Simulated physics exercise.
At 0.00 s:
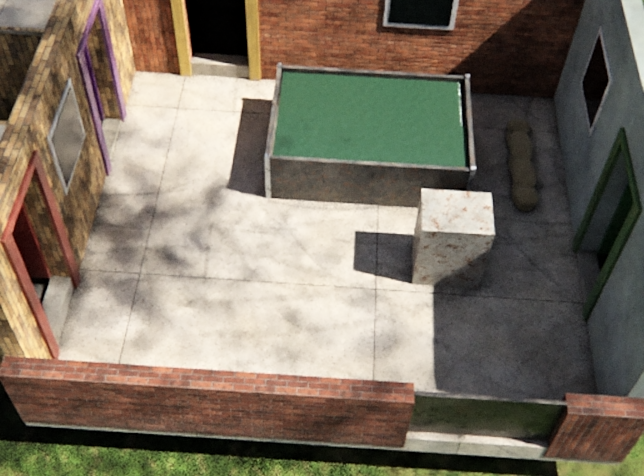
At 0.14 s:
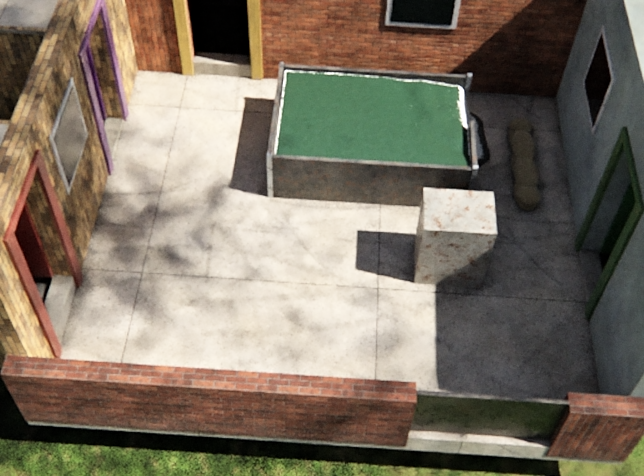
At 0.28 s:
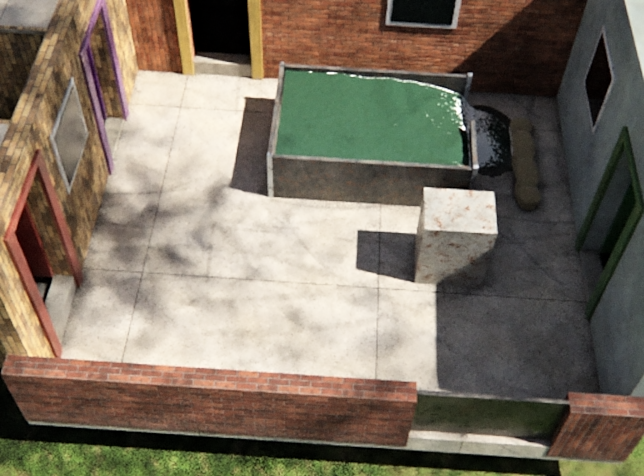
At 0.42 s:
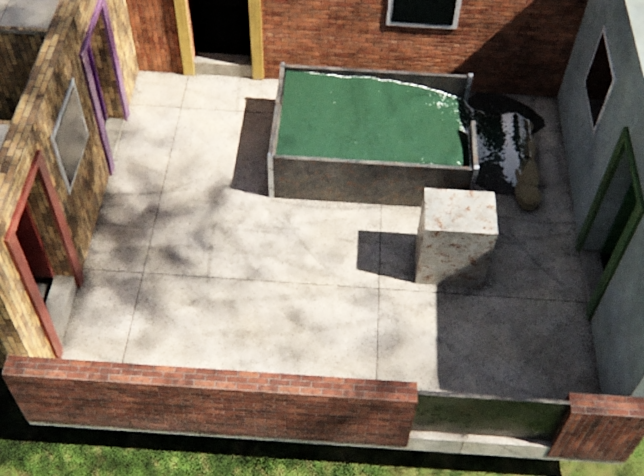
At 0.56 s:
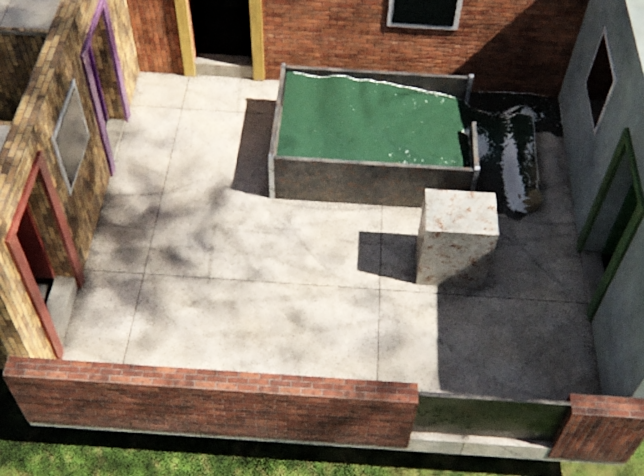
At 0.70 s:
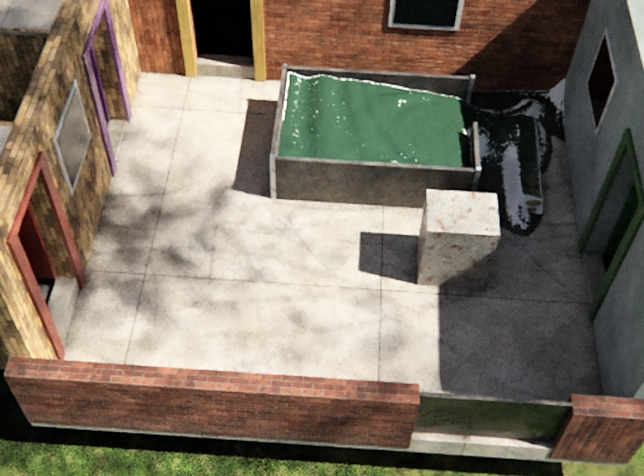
A big tank of green water in a walled yard lost part of its right side, and dark water poured out, spread around the sandbags and reached the wall at the back right.
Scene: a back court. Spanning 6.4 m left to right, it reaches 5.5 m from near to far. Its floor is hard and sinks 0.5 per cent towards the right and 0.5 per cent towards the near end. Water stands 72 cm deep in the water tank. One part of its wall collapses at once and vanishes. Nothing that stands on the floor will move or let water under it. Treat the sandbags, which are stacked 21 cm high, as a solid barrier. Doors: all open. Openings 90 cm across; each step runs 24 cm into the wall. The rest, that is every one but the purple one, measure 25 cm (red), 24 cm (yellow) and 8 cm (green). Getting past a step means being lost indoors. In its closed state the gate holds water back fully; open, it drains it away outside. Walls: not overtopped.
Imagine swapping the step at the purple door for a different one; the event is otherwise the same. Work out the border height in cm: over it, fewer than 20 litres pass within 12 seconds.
Border at about 5 cm.
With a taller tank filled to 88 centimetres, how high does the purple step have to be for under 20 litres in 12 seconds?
The step needs to be some 7.0 cm.
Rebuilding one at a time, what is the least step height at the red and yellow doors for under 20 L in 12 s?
You'd want some 11.5 cm at red and some 5.0 cm at yellow.
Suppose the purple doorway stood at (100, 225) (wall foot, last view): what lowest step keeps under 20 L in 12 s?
Roughly 9.0 cm.
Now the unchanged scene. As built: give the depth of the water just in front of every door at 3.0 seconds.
Depths in cm - red: 0, yellow: 1, purple: 0, green: 11.
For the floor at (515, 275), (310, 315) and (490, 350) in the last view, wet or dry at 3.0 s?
In the order asked: Soaked, untouched, soaked.
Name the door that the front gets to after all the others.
Last: Red.
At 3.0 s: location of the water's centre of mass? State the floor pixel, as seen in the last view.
Roughly (431, 176).
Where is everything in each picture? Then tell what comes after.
The water tank at (371, 119) is whole and still, 72 cm deep; the purple door at (103, 92) is dry, in the first frame.
The front is at (484, 157), 0.3 m from the gap at (463, 125); 0.2 m2 of floor is wet, 72 cm left at the back, in the second frame.
Water pours out at (463, 127) and has run 0.7 m, to (510, 165); about 12 cm deep outside, 72 cm at the back, in the third frame.
The gap is at (463, 129), the front 1.1 m out at (535, 119); the back of the water tank holds 72 cm, in the fourth frame.
The gap is at (464, 129), the front 1.5 m out at (557, 105); the back of the water tank holds 72 cm, in the fifth frame.
Water pours out at (465, 129) and has run 1.6 m, to (558, 99); about 10 cm deep outside, 69 cm at the back; the purple door at (108, 93), 4.9 m from the gap, is still 5.0 m from the nearest water, in the sixth frame.
After 1.4 s water covers 20 % of the floor, deepest (57 cm) near (554, 102); it has not reached the purple door.
After 3.0 s water covers 40 % of the floor, deepest (42 cm) near (519, 100); it has not reached the purple door.
After 12.0 s water covers 95 % of the floor, deepest (14 cm) near (306, 356); 7 cm at the purple door, 10 litres in over its 6 cm step.
At the purple door as built, the water arrived by 4.3 s and peaked near 8 cm at 4.8 s.
Run again over the same 12 s with other heights there, 25 litres in over 4.5 cm, 10 litres over 6 cm. The limit of 20 litres is kept from about 5 cm up.
